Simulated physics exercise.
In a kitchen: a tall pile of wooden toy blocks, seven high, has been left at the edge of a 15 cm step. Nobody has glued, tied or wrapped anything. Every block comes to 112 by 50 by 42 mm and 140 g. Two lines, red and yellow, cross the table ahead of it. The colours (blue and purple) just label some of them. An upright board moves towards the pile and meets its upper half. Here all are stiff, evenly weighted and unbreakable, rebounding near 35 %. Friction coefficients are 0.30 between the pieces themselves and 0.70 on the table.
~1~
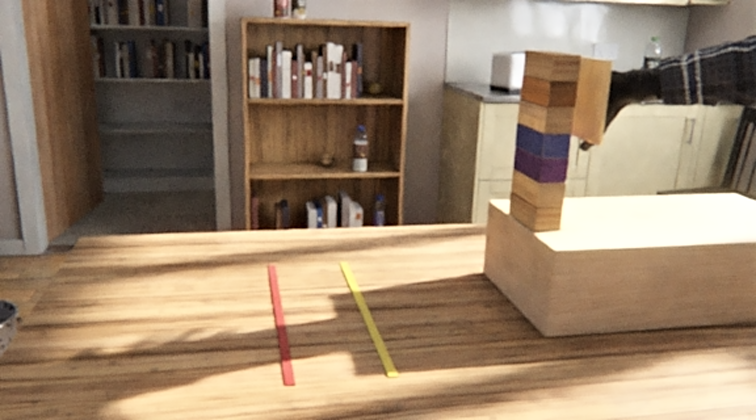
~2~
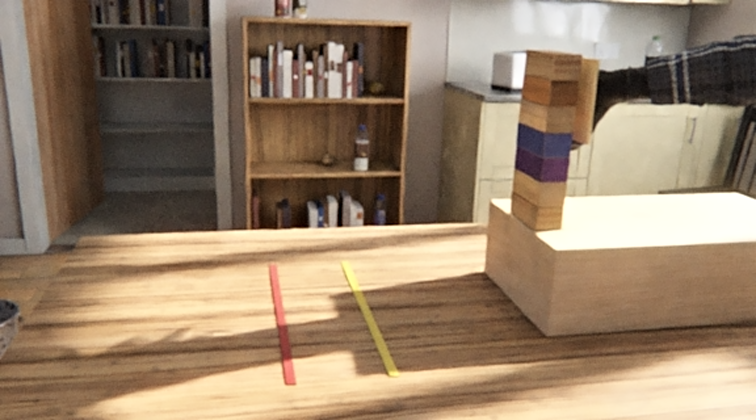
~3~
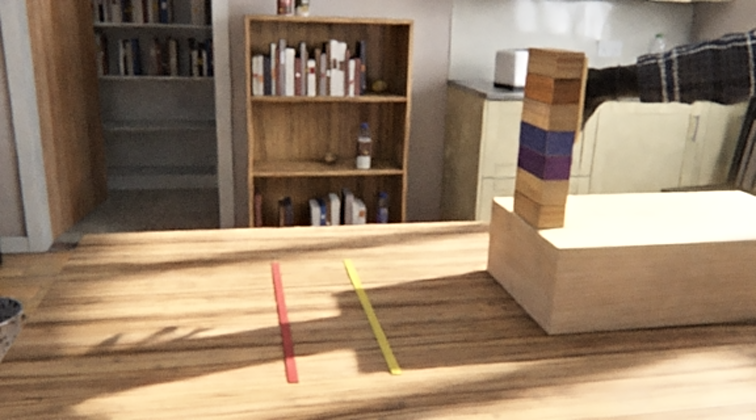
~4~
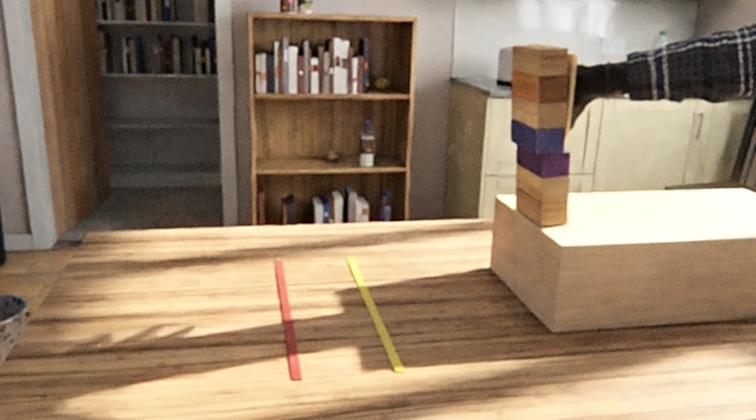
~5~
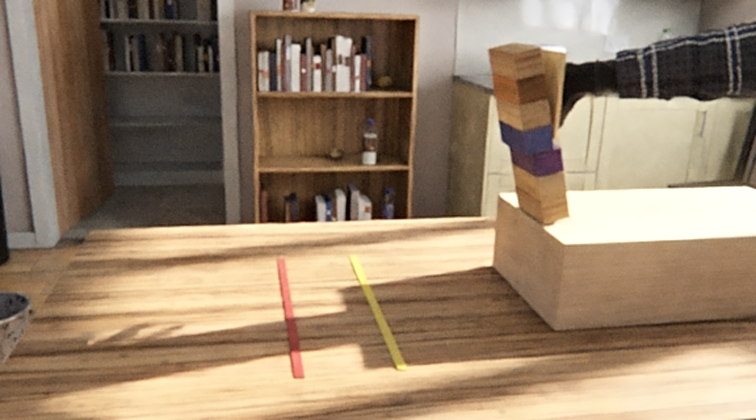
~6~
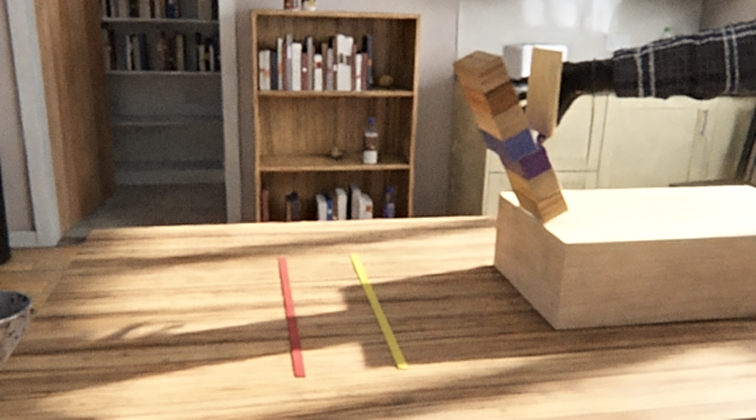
A hand in a plaid sleeve moves an upright board leftward against the upper half of a tall wooden block stack on a raised step, and the stack, with its blue and purple blocks, leans left toward the yellow and red lines.
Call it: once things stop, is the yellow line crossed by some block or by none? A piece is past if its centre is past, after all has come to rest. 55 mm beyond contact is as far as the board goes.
By some.
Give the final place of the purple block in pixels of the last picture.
In the last picture it sits at roughly (449, 285).
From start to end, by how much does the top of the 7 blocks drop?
35 cm.
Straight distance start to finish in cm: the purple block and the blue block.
Net shift, middle to middle: Purple 28 cm, blue 34 cm.
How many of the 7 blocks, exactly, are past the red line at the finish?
Counting them up, I get 0.
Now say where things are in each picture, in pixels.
In the first picture (pixels give the middle of a visible side; the camera pans a little), board (607, 93) 50 mm short; yellow line, near end, (387, 361); red line, near end, (288, 368); purple block (527, 164); blue block (528, 140); none has stirred.
In the second picture, board (595, 92) 26 mm short; blue block (529, 139).
In the third picture, board (584, 90) 1 mm in; blue block (532, 137).
In the fourth picture, board (573, 87) 23 mm in; blue block (523, 136) 4° from how it stood; purple block (529, 159) 4° from how it stood; movement in 7 of them.
In the fifth picture, board (562, 85) 48 mm in; blue block (512, 138) 14° from how it stood; purple block (522, 159) 14° from how it stood; steepest lean 14°, the block at (533, 90); movement in 7 of them.
In the sixth picture, board (559, 84) 55 mm in, stopped; yellow line, near end, (397, 353); red line, near end, (298, 360); blue block (495, 145) 27° from how it stood; purple block (510, 164) 27° from how it stood; steepest lean 27°, the block at (502, 99); movement in 7 of them.
Then, 0.11 s past the last view, none of the 7 blocks past the yellow line, 7 disturbed; blue block 53° from how it stood, 52 mm lower; purple block 53° from how it stood, 25 mm lower.
Then, 0.27 s past the last view, 2 of the 7 blocks past the yellow line; purple block on its side; blue block on its side.
In the end, 2 of the 7 blocks past the yellow line; blue block on its side; purple block on its side. The farthest middle lies 6 cm beyond that line. From the last view, middles, blue block near (423, 286), purple block near (449, 285).
